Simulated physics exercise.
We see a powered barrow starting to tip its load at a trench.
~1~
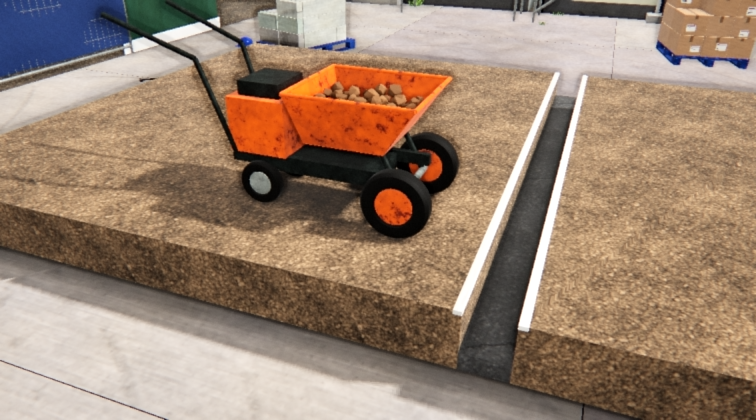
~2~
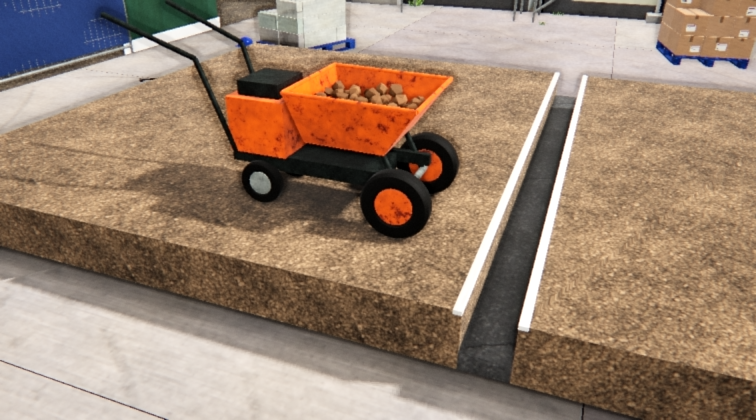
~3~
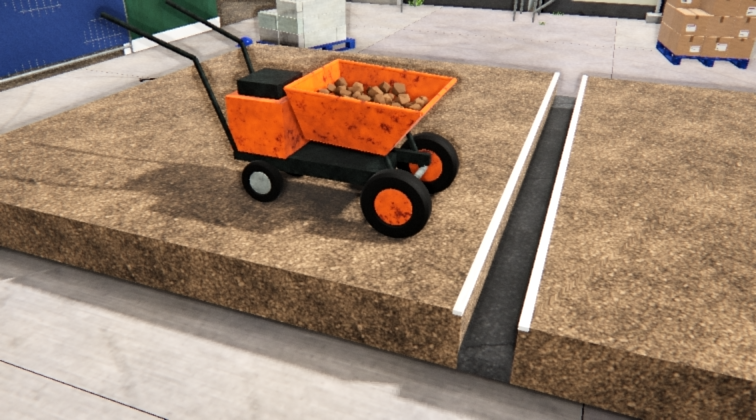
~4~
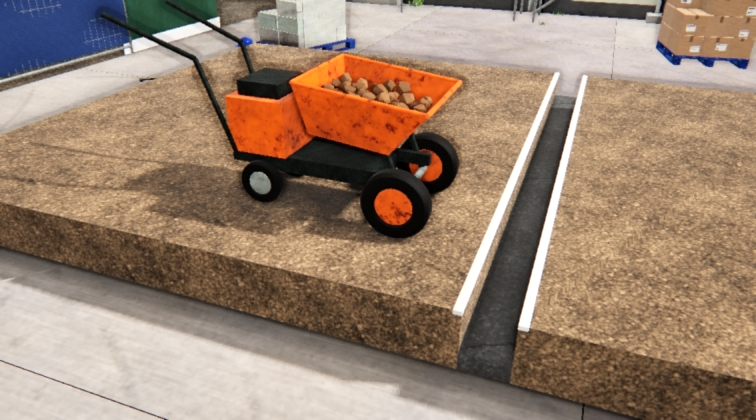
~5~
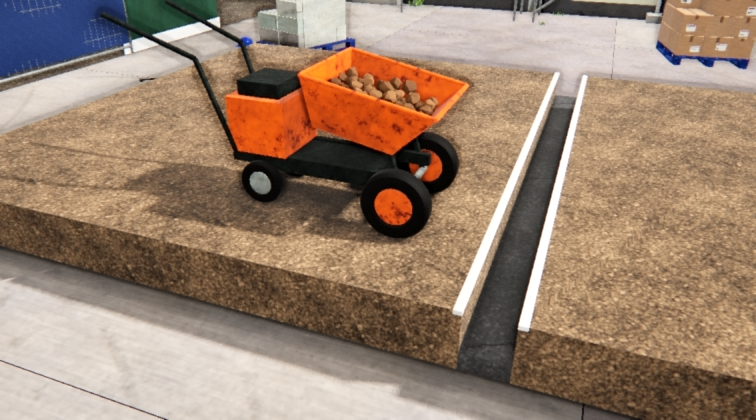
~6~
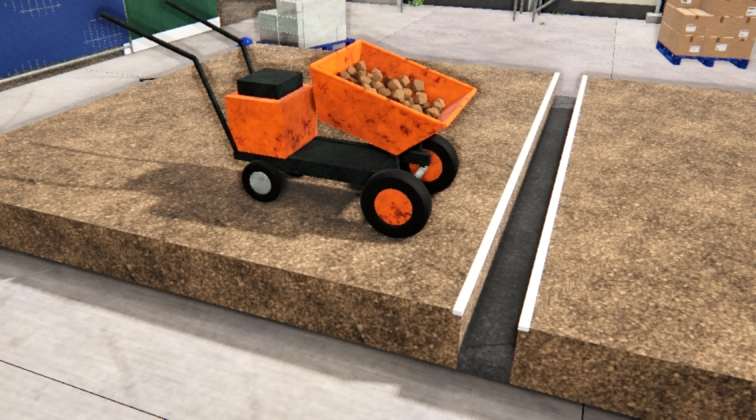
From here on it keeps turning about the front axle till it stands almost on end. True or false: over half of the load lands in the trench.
True.
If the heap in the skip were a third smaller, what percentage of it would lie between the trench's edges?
I'd reckon close to 80 in every hundred.
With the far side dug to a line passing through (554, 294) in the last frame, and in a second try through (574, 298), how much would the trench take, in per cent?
100 %, 100 %.
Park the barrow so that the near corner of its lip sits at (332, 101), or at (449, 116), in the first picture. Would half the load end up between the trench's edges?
The first try: Not half. The second: Less than half.
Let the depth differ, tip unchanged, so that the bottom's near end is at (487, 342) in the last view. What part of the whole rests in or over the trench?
Close to 60 per cent, I reckon.
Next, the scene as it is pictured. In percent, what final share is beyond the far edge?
That share comes out near 35 in a hundred.
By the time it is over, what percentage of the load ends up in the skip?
It is some 0 percent.
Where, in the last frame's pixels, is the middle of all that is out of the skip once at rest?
About (531, 256).
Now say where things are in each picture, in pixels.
The first frame shows lip of the skip at (415, 112), level; top of the load at (375, 104), clay clods; first edge of the trench at (472, 276); far edge at (533, 289), the trench under half as wide as the skip, and about as deep as wide.
The second frame shows lip of the skip at (417, 112), level; top of the load at (352, 100).
The third frame shows lip of the skip at (421, 114), tipped barely; top of the load at (355, 98).
The fourth frame shows lip of the skip at (427, 116), tipped a little; top of the load at (349, 92).
The fifth frame shows lip of the skip at (435, 120), tipped a little; top of the load at (355, 87).
The sixth frame shows lip of the skip at (445, 126), tipped clearly; top of the load at (364, 83); first edge of the trench at (472, 276); far edge at (533, 289).
Soon after the last picture, skip tipped steeply; all in the skip.
A little later, skip tipped steeply; nearly all in the skip; a stray few in or heaped over the trench; a small part falling.
Later still, skip tipped right over; about a quarter in the skip; about half in or heaped over the trench; about a quarter beyond it; a stray few falling.
By the end, skip tipped right over; about two thirds in or heaped over the trench; about a third beyond it.
